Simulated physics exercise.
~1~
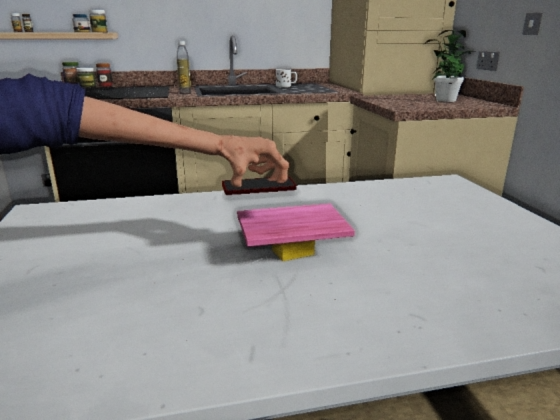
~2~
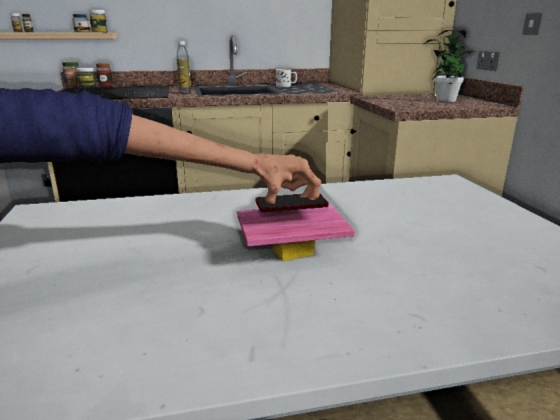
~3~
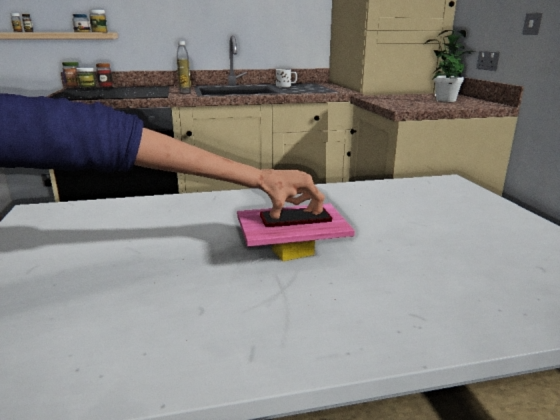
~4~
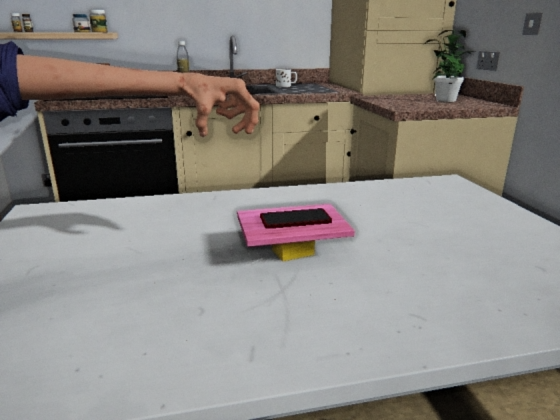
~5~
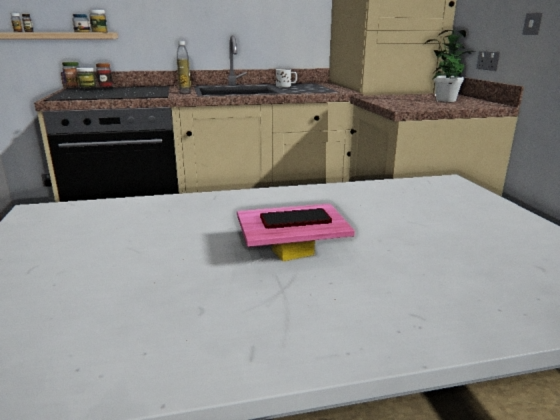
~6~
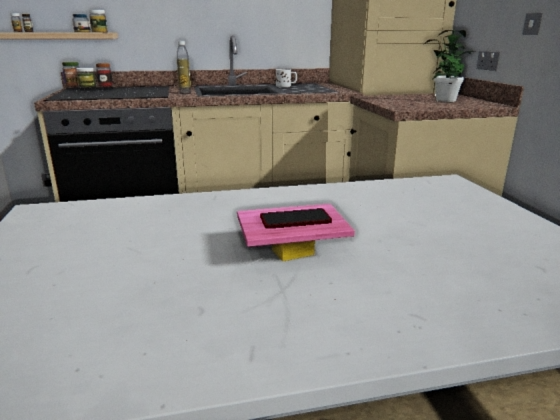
A hand lowering a dark red phone onto a pink board balanced on a yellow block, then withdrawing left as the pile holds.
